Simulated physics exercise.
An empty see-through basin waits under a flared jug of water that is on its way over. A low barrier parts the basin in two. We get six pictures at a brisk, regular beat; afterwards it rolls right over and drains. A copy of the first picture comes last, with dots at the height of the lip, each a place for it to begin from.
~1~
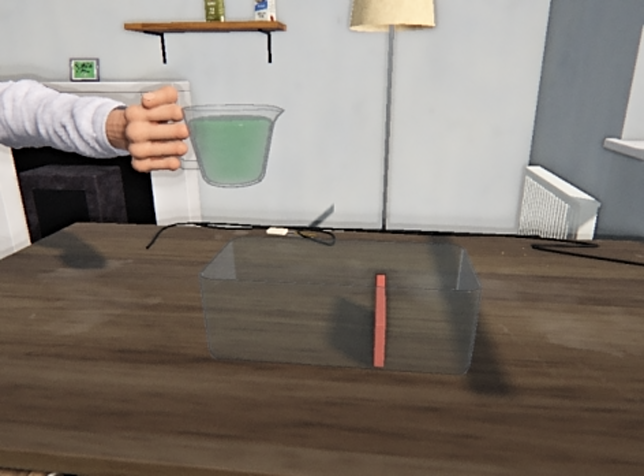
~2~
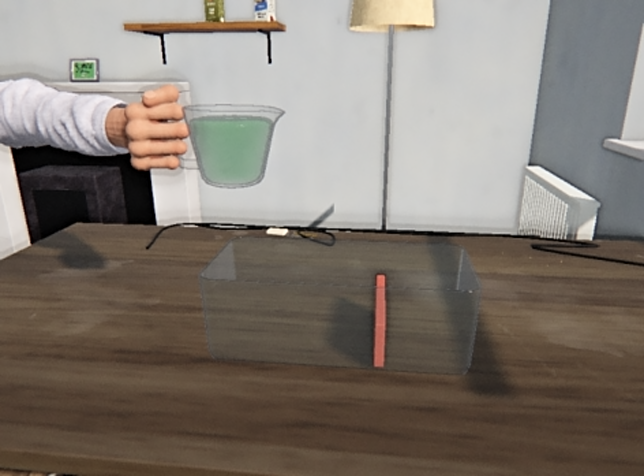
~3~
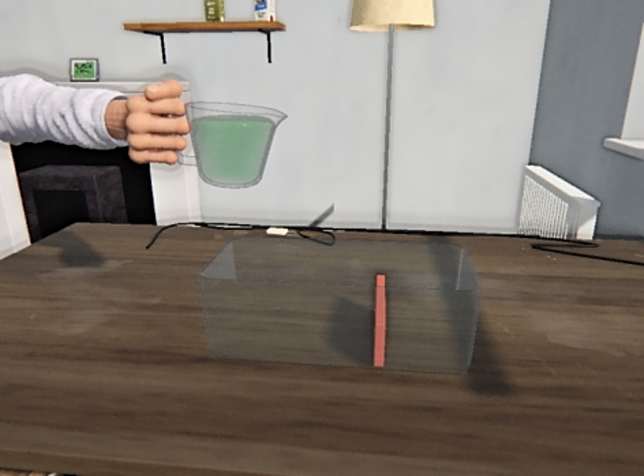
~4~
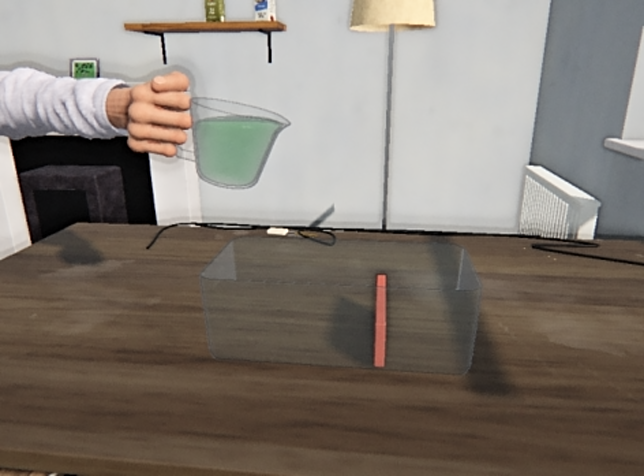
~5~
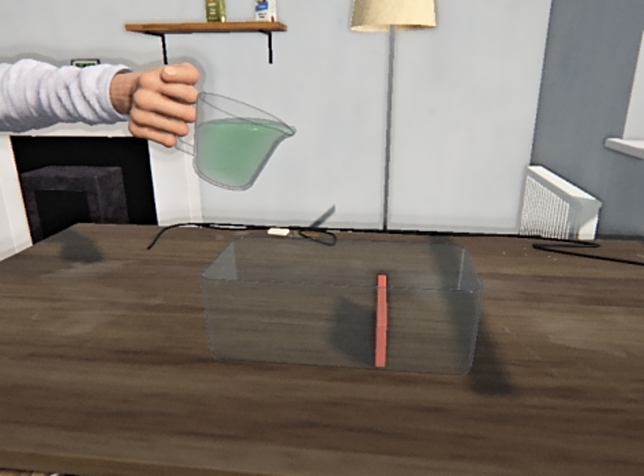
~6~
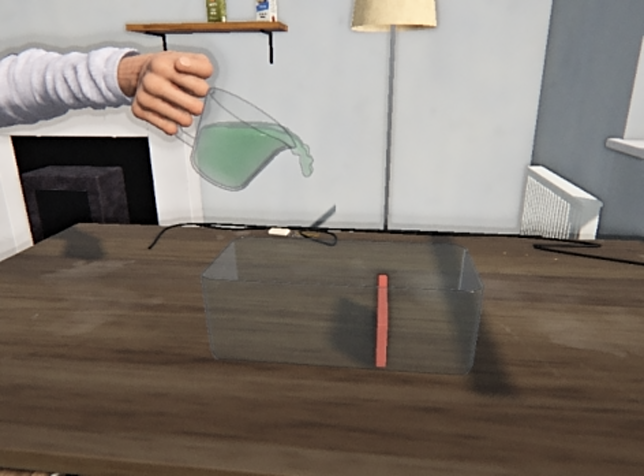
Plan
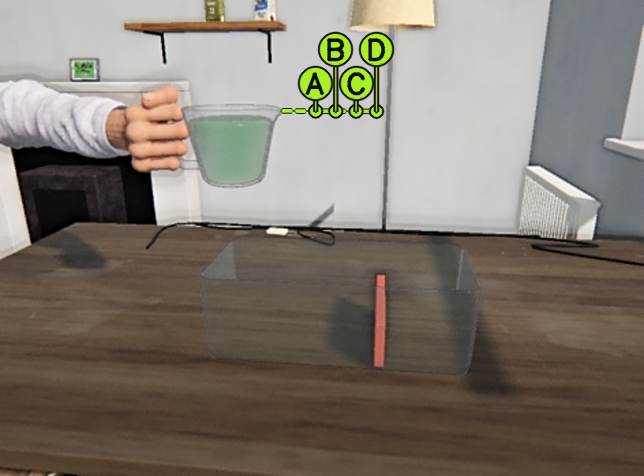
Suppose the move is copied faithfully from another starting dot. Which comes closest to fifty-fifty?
The best spot is B.
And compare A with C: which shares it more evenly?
That is spot C.
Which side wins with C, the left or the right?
More ends on the right.
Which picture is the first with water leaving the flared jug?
Picture 5.
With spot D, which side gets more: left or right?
More ends on the right.
On the marked copy, A at (315, 111); B at (335, 111); C at (356, 111); D at (376, 111).
With A, about 88 % ends left of the wall and 10 % right of it.
With B, about 51 % ends left of the wall and 48 % right of it.
With C, about 22 % ends left of the wall and 77 % right of it.
With D, about 9 % ends left of the wall and 90 % right of it.
